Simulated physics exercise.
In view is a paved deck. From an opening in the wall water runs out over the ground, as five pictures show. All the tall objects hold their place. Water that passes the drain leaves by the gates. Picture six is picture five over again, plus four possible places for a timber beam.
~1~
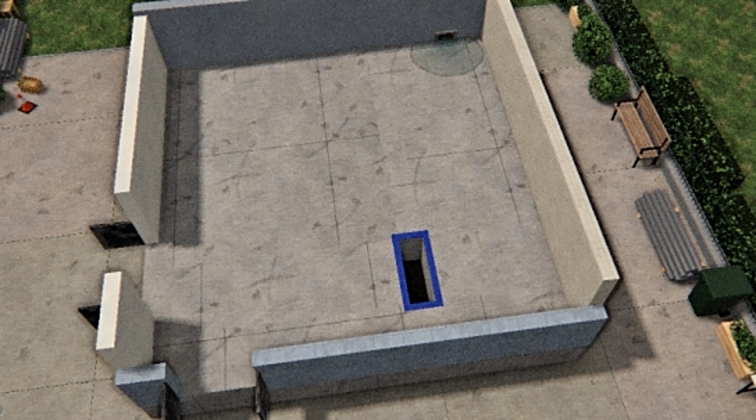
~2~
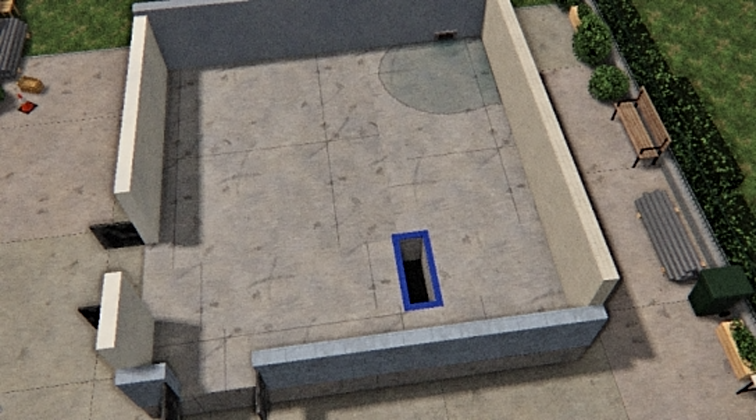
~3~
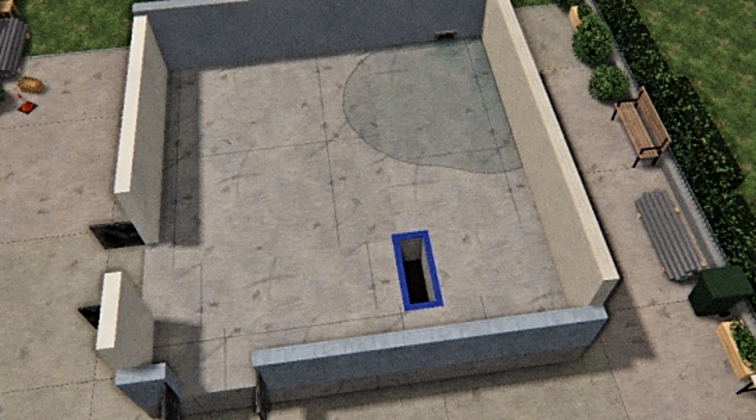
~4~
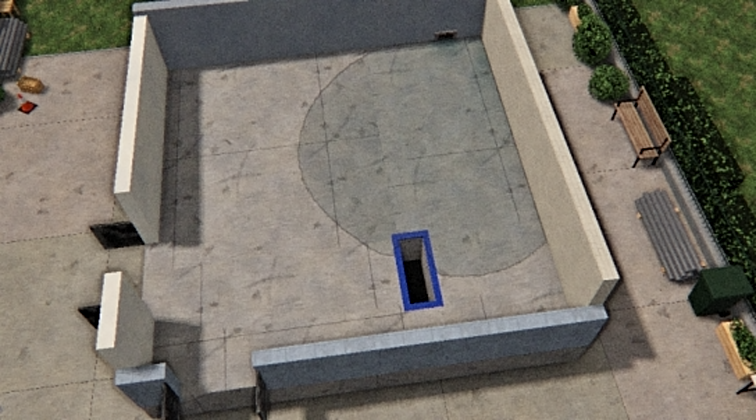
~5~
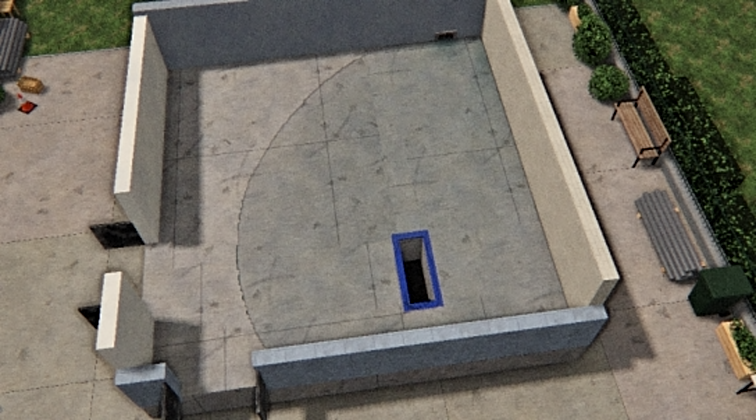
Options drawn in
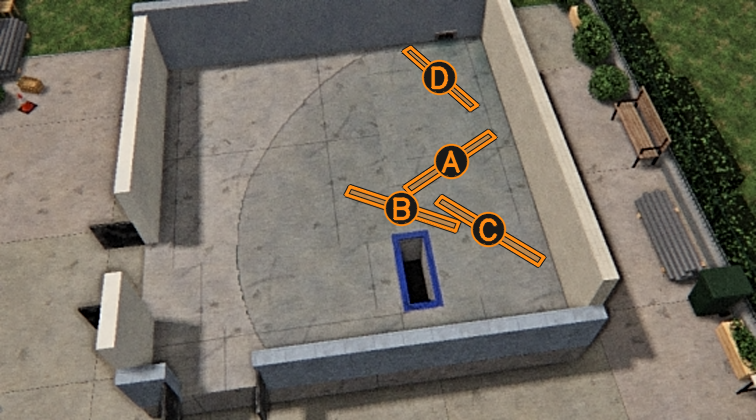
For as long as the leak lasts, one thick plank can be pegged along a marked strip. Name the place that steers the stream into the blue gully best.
Use position D.
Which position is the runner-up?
C it is.
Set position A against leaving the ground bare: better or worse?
It is worse.
On the marked copy, A from (407, 190) to (491, 134); B from (348, 190) to (457, 226); C from (438, 200) to (541, 261); D from (407, 49) to (473, 107).
Choosing A, about 12 % of the stream goes into the blue gully, about 87 % out by the gates.
Choosing B, about 11 % of the stream goes into the blue gully, about 89 % out by the gates.
Choosing C, about 20 % of the stream goes into the blue gully, about 80 % out by the gates.
Choosing D, about 34 % of the stream goes into the blue gully, about 66 % out by the gates.
